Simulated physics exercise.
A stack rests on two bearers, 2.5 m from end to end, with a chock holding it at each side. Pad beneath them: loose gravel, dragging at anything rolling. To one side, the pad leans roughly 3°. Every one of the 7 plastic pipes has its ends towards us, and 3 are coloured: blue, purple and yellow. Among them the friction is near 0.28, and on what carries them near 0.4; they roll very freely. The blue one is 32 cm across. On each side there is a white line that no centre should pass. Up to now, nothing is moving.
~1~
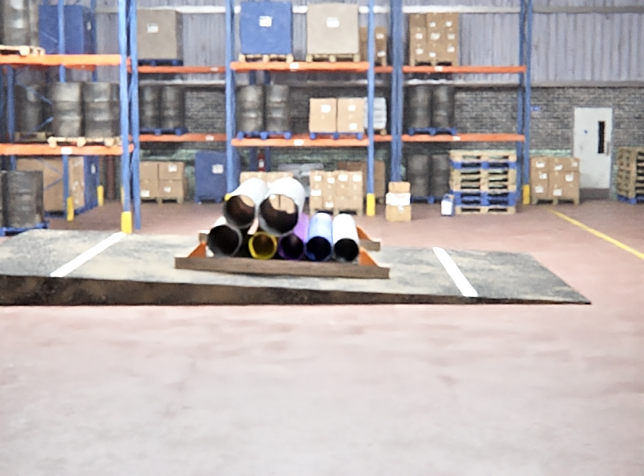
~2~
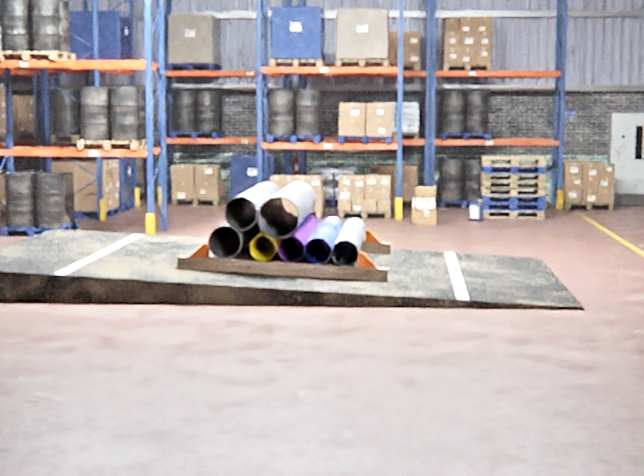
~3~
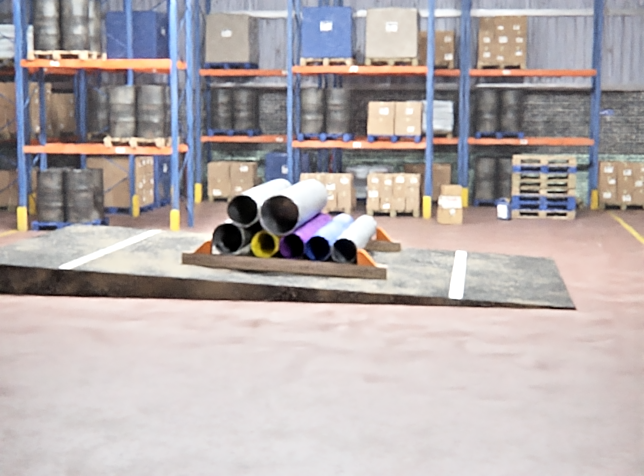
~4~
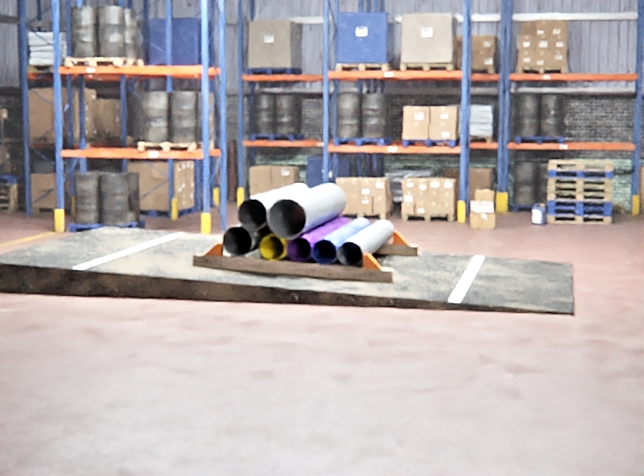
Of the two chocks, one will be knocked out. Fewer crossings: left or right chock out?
The chock on the left side is the one to take.
If it is the left, after 0.9 s, blue is on the bearers, 85 cm from the bearers' right end; purple is on the bearers, 115 cm from the bearers' right end; yellow is on the bearers, 100 cm from the bearers' left end; 0 past a line.
If it is the left, in the end, blue is on the bearers, 85 cm from the bearers' right end; purple is on the bearers, 115 cm from the bearers' right end; yellow is on the bearers, 105 cm from the bearers' left end; 0 past a line.
If it is the right, after 3.9 s, blue is past the right line; purple is past the right line; yellow is on the bearers, 45 cm from the bearers' right end, rolling right; 3 past a line.
If it is the right, in the end, blue is past the right line; purple is past the right line; yellow is past the right line; 7 past a line.
